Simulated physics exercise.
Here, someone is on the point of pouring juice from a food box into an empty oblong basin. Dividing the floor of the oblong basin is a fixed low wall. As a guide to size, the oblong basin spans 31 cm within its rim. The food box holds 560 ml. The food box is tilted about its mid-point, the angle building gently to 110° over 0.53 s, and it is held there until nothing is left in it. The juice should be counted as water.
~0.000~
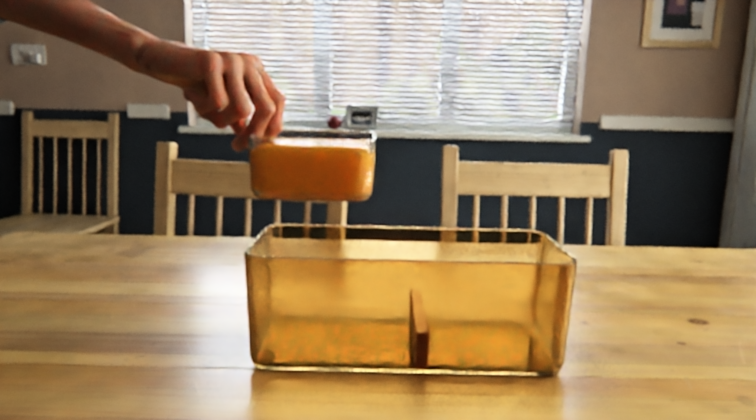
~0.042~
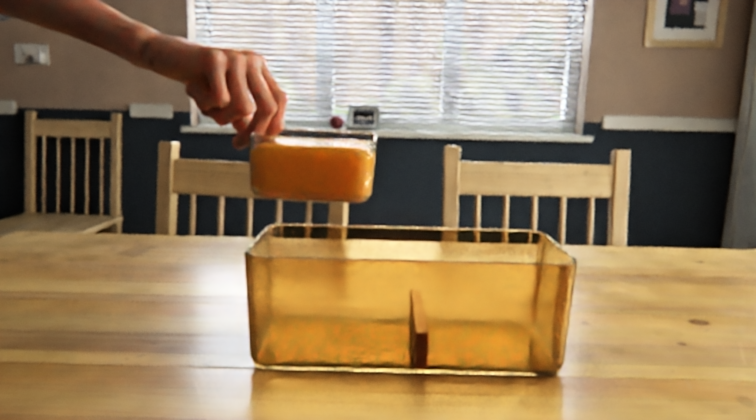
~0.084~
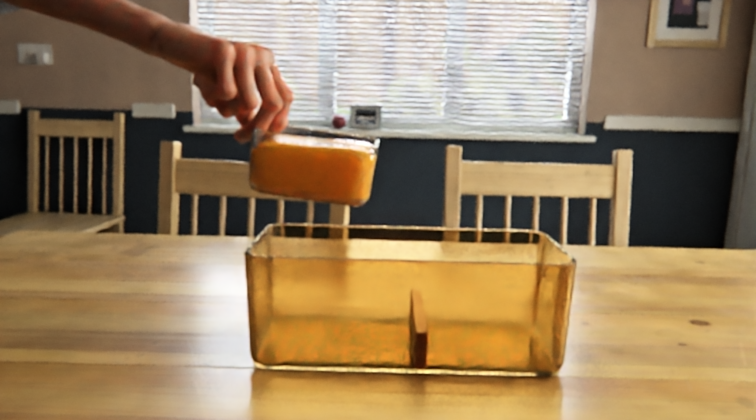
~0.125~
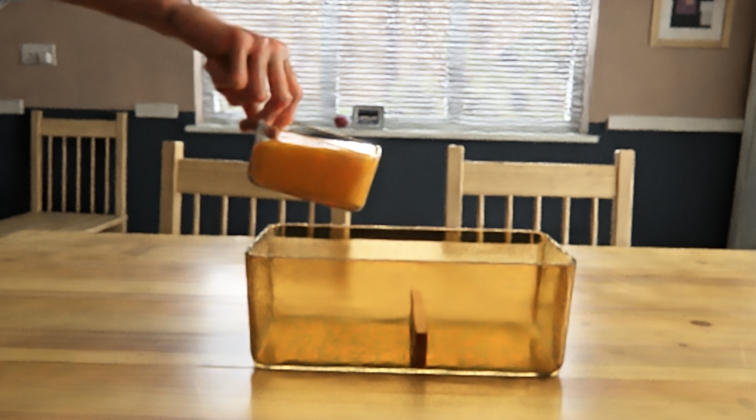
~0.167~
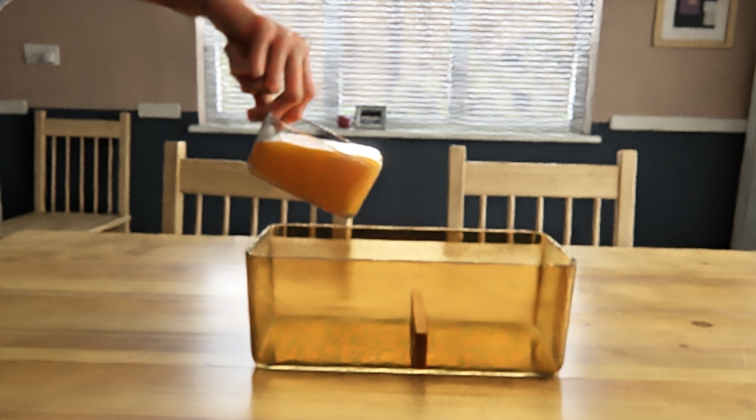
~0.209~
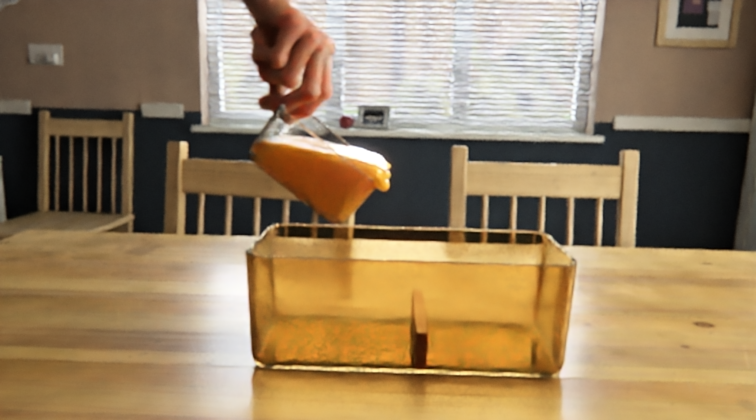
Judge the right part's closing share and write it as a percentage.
I would judge it at 36 per cent.
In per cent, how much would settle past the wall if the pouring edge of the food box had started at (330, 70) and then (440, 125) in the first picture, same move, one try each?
Roughly 10 per cent the first time and 80 per cent the second.
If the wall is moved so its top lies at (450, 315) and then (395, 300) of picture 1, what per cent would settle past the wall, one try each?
Around 25 and 60 percent, in that order.
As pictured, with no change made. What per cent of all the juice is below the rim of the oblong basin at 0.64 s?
I reckon close to 92 per cent.
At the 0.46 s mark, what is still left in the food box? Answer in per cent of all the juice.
Some 10 % of it is still there.
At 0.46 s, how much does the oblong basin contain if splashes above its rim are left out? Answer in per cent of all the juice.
I'd put it near 74 percent.
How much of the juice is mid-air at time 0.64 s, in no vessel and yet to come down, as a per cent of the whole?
Something like 6 per cent is in the air then.
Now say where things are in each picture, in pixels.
It leans 0°; its right rim is at (374, 138); the juice meets the walls at (262, 142) and (372, 145); the oblong basin's rim runs from (257, 241) to (559, 248); the wall's top is at (419, 310), in the first frame.
It leans 2°; its right rim is at (375, 140); the juice meets the walls at (262, 142) and (373, 145), in the second frame.
It leans 7°; its right rim is at (377, 145); the juice meets the walls at (264, 140) and (374, 147), in the third frame.
It leans 15°; its right rim is at (379, 154); the juice meets the walls at (266, 139) and (377, 150), in the fourth frame.
It leans 25°; its right rim is at (379, 165); the juice meets the walls at (266, 140) and (378, 157); 3 per cent is over the edge, in the fifth frame.
It leans 37°; its right rim is at (378, 178); the juice meets the walls at (266, 139) and (372, 162); 9 per cent is over the edge, in the sixth frame.
Then, 0.46 s in, the tilt is 105° and 10 per cent is still to pour, 43 is left of the wall and 31 right of it.
Then, 0.64 s in, the tilt is 110° and 1 per cent is still to pour, 58 is left of the wall and 34 right of it.
Then, 0.82 s in, the tilt is 110° and 0 per cent is still to pour, 59 is left of the wall and 35 right of it.
Then, 1.03 s in, the tilt is 110° and 0 per cent is still to pour, 59 is left of the wall and 36 right of it.
Finally, 59 per cent lies left of the wall, 36 right of it and 5 outside.
